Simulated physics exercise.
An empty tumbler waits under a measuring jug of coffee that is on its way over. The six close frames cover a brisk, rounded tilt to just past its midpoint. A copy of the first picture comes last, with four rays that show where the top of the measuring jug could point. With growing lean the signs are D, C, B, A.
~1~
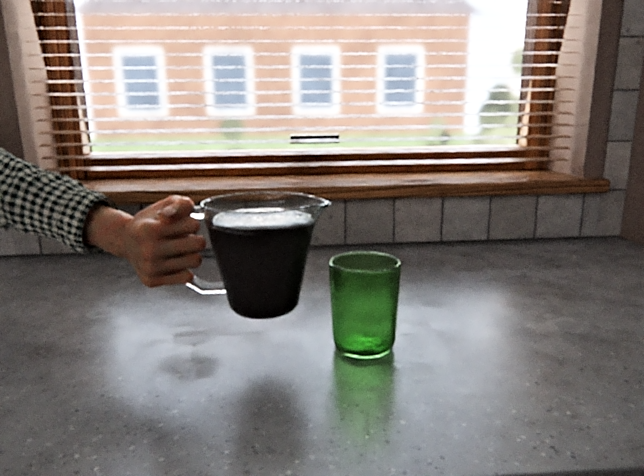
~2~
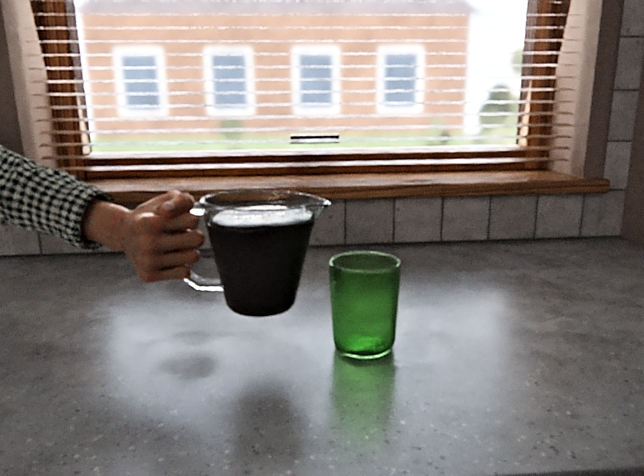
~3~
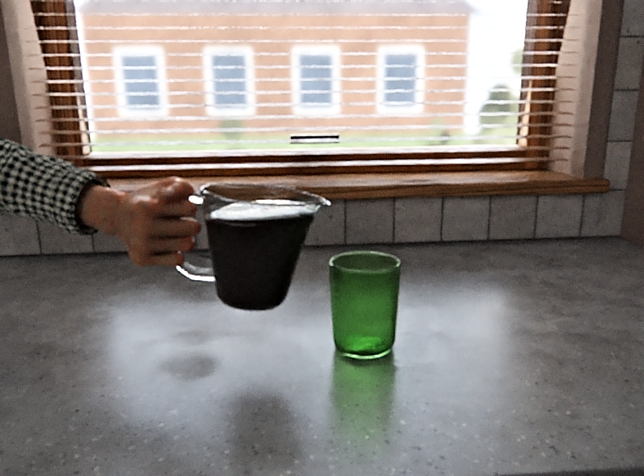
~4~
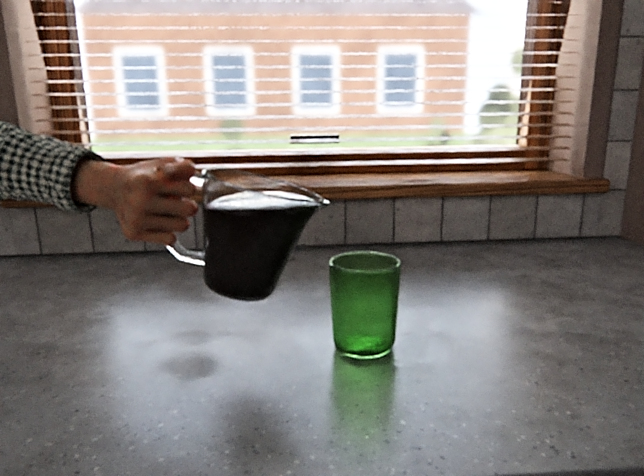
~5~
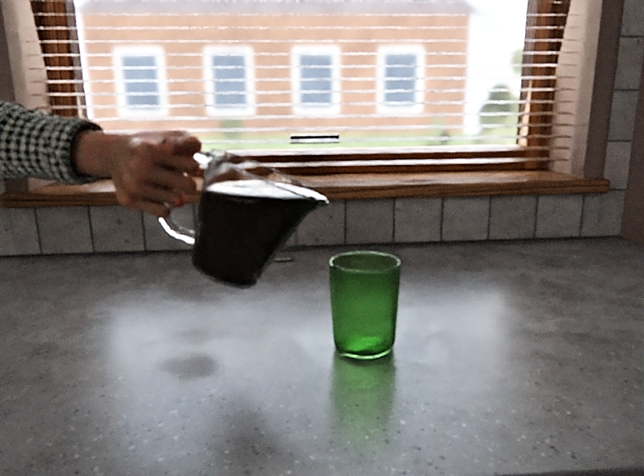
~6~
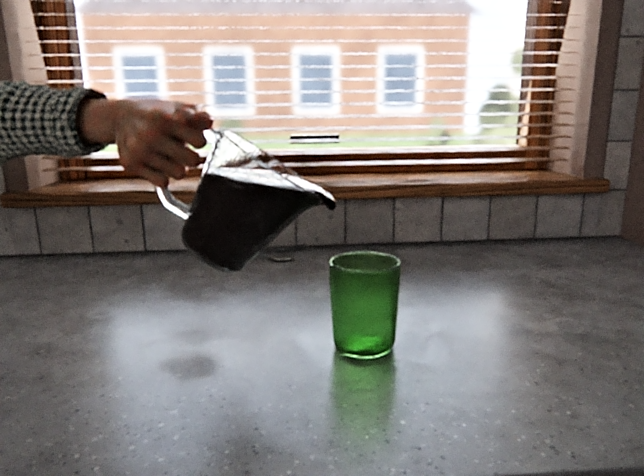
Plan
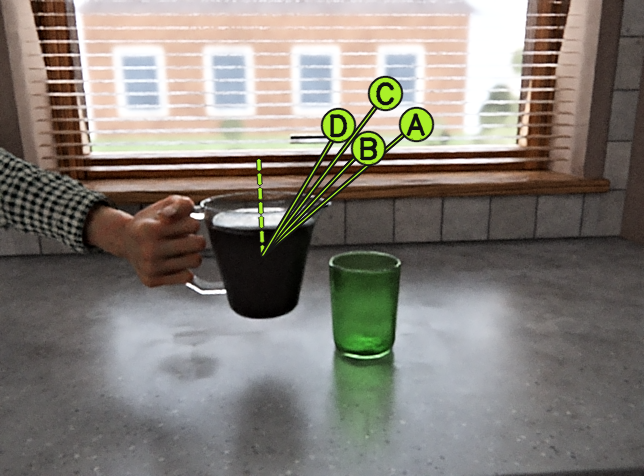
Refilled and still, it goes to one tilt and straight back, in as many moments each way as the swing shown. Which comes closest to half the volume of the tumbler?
Use tilt B.
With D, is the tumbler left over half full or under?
Under half.
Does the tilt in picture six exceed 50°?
No.
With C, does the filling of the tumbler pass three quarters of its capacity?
No, less.
In lime, A at (402, 135); B at (353, 158); C at (375, 107); D at (331, 141).
With A, the tumbler ends with about 60 % of what it can hold; 4 % of the coffee is spilt.
With B, the tumbler ends with about 50 % of what it can hold.
With C, the tumbler ends with about 37 % of what it can hold.
With D, the tumbler ends with about 23 % of what it can hold.
